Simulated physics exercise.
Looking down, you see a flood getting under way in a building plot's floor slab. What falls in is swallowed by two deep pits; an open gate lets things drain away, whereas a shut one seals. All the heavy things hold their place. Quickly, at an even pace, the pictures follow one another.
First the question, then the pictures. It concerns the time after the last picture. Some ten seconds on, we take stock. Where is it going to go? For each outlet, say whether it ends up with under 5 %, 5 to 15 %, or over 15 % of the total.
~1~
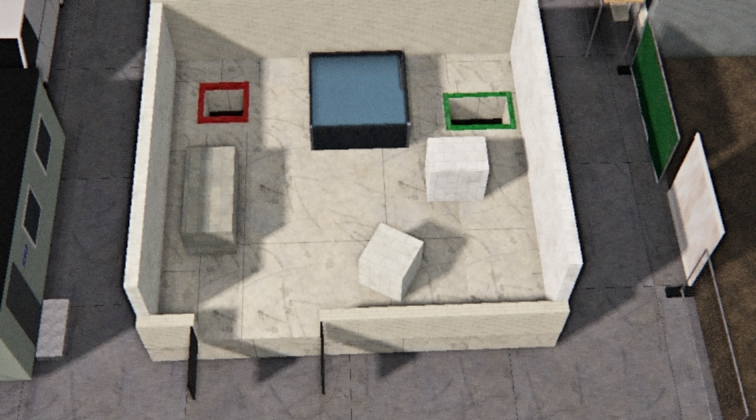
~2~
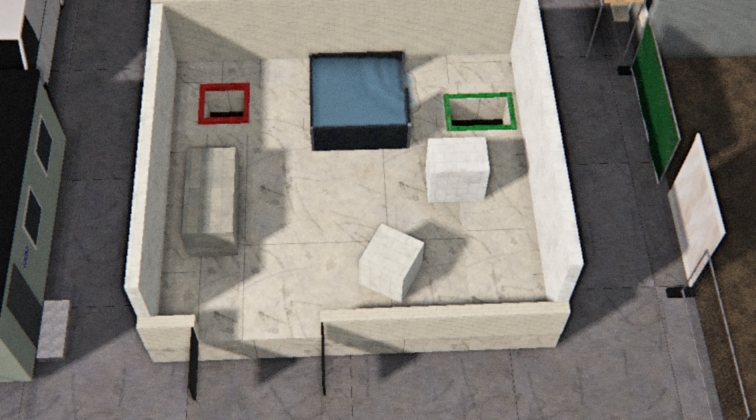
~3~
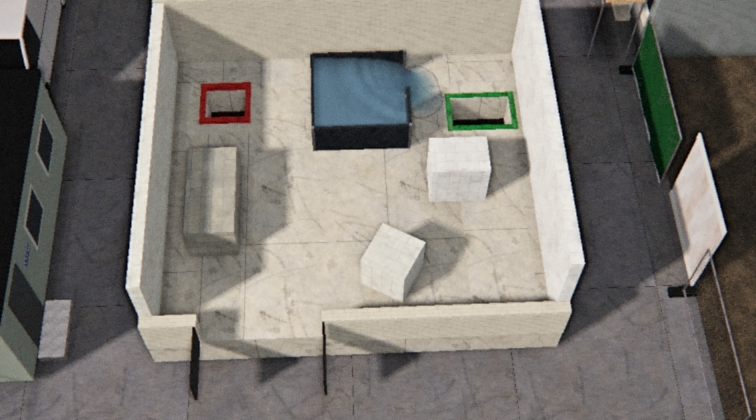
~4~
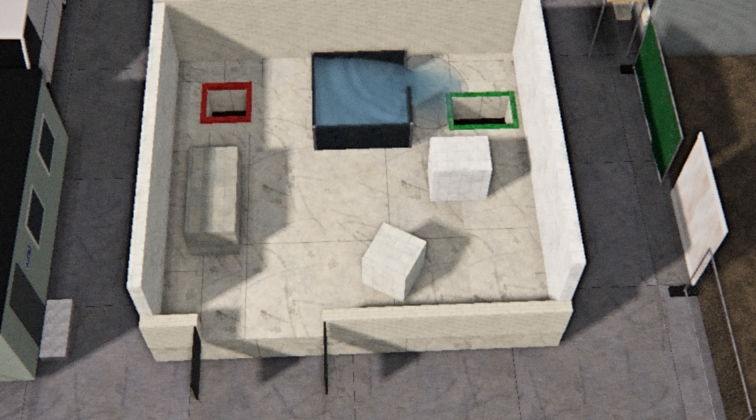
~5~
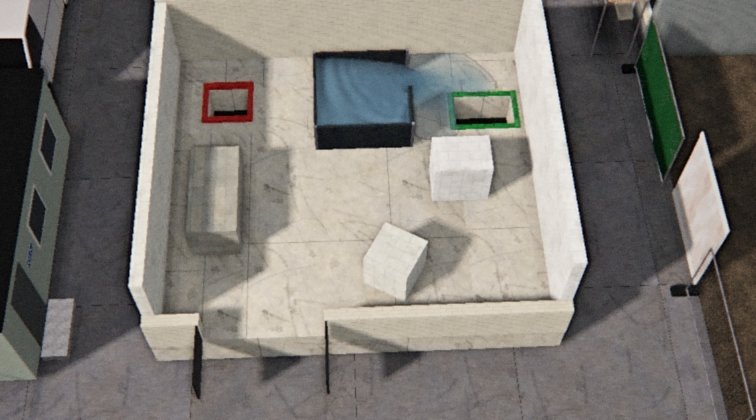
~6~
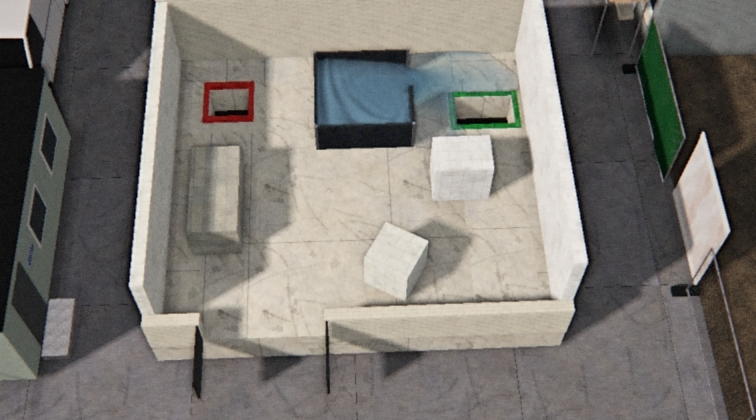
By the end, the gate has received under 5 %, the green pit has received more than 15 %, the red pit has received under 5 %.
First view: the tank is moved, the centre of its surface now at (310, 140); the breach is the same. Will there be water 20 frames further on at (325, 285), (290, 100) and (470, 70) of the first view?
In order: Unflooded, then unflooded, then inundated.
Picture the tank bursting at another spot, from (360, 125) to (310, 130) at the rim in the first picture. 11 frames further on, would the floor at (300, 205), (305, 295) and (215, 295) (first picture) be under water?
In the order asked: Sodden, sodden, sodden.
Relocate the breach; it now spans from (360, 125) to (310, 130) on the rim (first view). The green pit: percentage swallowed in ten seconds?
The green pit takes 2 per cent.
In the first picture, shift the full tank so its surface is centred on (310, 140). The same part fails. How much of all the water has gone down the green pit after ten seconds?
I'd put the green pit at 40 % of the whole.
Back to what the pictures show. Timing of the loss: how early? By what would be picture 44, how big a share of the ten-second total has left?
It comes to around 80 per cent.
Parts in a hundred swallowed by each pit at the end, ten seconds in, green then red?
58 in a hundred, then 0 in a hundred.
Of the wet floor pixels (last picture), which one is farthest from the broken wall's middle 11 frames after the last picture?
Farthest reach: (532, 195).
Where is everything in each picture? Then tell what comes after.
The first frame shows the tank at (358, 90) is whole and still.
In the second frame, water pours out at (403, 86) and has run to (409, 75).
In the third frame, the front is at (437, 107), out from the gap at (404, 86).
In the fourth frame, the front is at (465, 89), out from the gap at (405, 86).
In the fifth frame, water pours out at (407, 86) and has run to (491, 82).
In the sixth frame, water pours out at (407, 85) and has run to (515, 77).
A moment on, water covers 10 % of the floor; the gate 0 %, the green pit 5 %, the red pit 0 %.
Next, water covers 15 % of the floor; the gate 0 %, the green pit 14 %, the red pit 0 %.
Then, water covers 20 % of the floor; the gate 0 %, the green pit 29 %, the red pit 0 %.
Later, water covers 30 % of the floor; the gate 0 %, the green pit 46 %, the red pit 0 %.
In the end, water covers 45 % of the floor; the gate 0 %, the green pit 57 %, the red pit 0 %.
